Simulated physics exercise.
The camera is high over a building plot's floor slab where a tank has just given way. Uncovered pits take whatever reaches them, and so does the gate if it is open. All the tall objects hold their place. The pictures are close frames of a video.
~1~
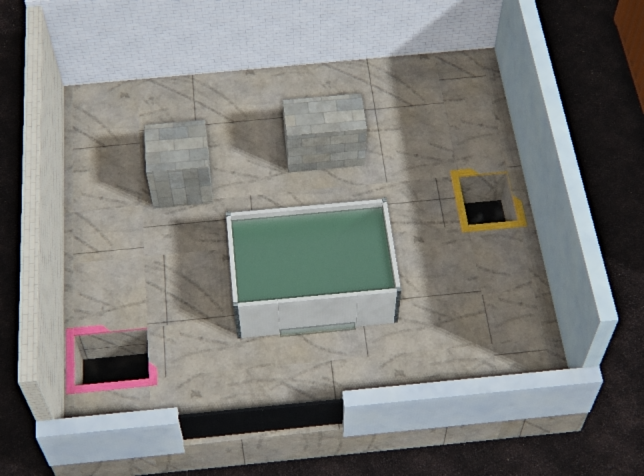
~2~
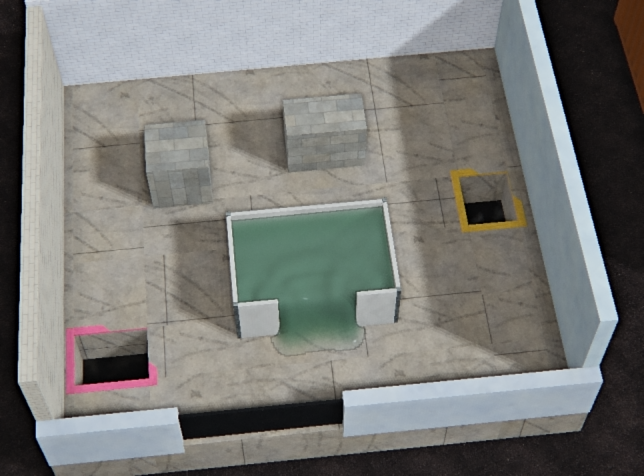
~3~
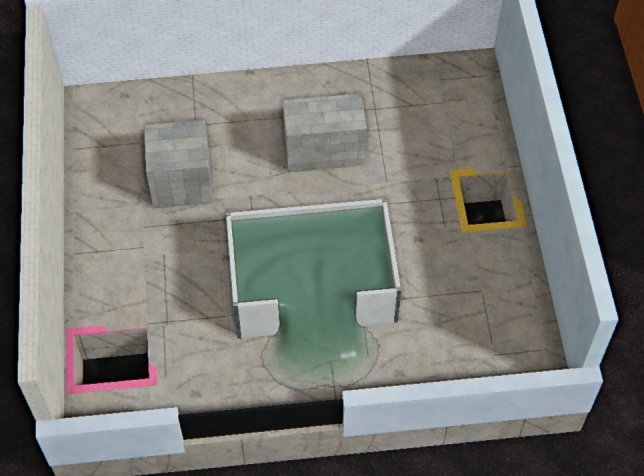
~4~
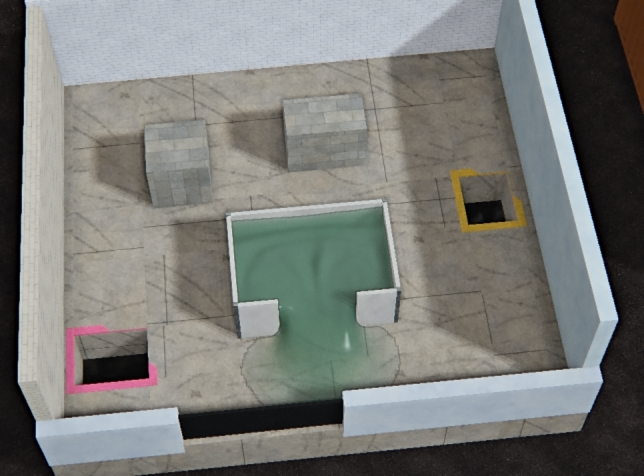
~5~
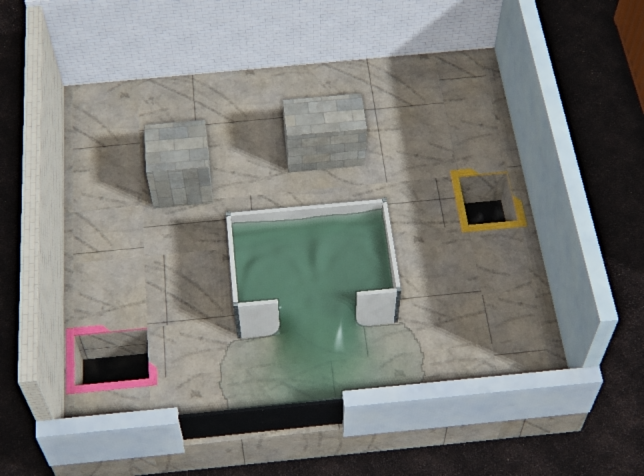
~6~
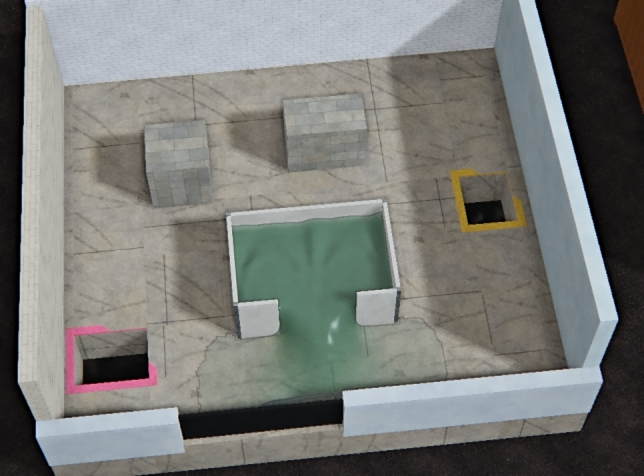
Green water bursts through the front wall of a white-edged tank at the centre of a marble-patterned floor slab, seen from high above by a still camera. Two grey block stacks stand behind it, with a pink-edged square hole at left, a yellow-edged one at right, and low pale walls around. The water pours out toward the front gap and fans sideways, thinning, while everything else stays put.
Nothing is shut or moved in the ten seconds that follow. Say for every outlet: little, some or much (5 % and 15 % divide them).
The gate takes under 5 %; the pink pit takes over 15 %; the yellow pit takes over 15 %.
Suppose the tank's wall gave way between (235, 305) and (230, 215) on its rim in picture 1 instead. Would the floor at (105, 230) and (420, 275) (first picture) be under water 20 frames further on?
In turn: Flooded, not flooded.
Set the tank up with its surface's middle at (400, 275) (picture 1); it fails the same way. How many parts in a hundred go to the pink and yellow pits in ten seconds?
In per cent: Pink 30, yellow 25.
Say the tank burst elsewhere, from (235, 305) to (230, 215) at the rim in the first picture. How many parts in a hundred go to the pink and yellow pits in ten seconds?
In per cent: Pink 55, yellow 4.
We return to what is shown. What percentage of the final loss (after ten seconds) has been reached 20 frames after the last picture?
I make it 35 per cent.
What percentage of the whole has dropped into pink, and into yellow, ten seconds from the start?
Roughly 36 per cent, then 18 per cent.
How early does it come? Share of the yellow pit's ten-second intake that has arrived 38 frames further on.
Roughly 70 per cent.
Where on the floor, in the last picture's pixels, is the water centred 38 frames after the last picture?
Around (342, 303).
A moment on, water covers 20 % of the floor; the gate 0 %, the pink pit 0 %, the yellow pit 0 %.
Next, water covers 30 % of the floor; the gate 0 %, the pink pit 4 %, the yellow pit 0 %.
Then, water covers 40 % of the floor; the gate 0 %, the pink pit 14 %, the yellow pit 3 %.
Later, water covers 60 % of the floor; the gate 0 %, the pink pit 27 %, the yellow pit 12 %.
In the end, water covers 80 % of the floor; the gate 0 %, the pink pit 36 %, the yellow pit 17 %.
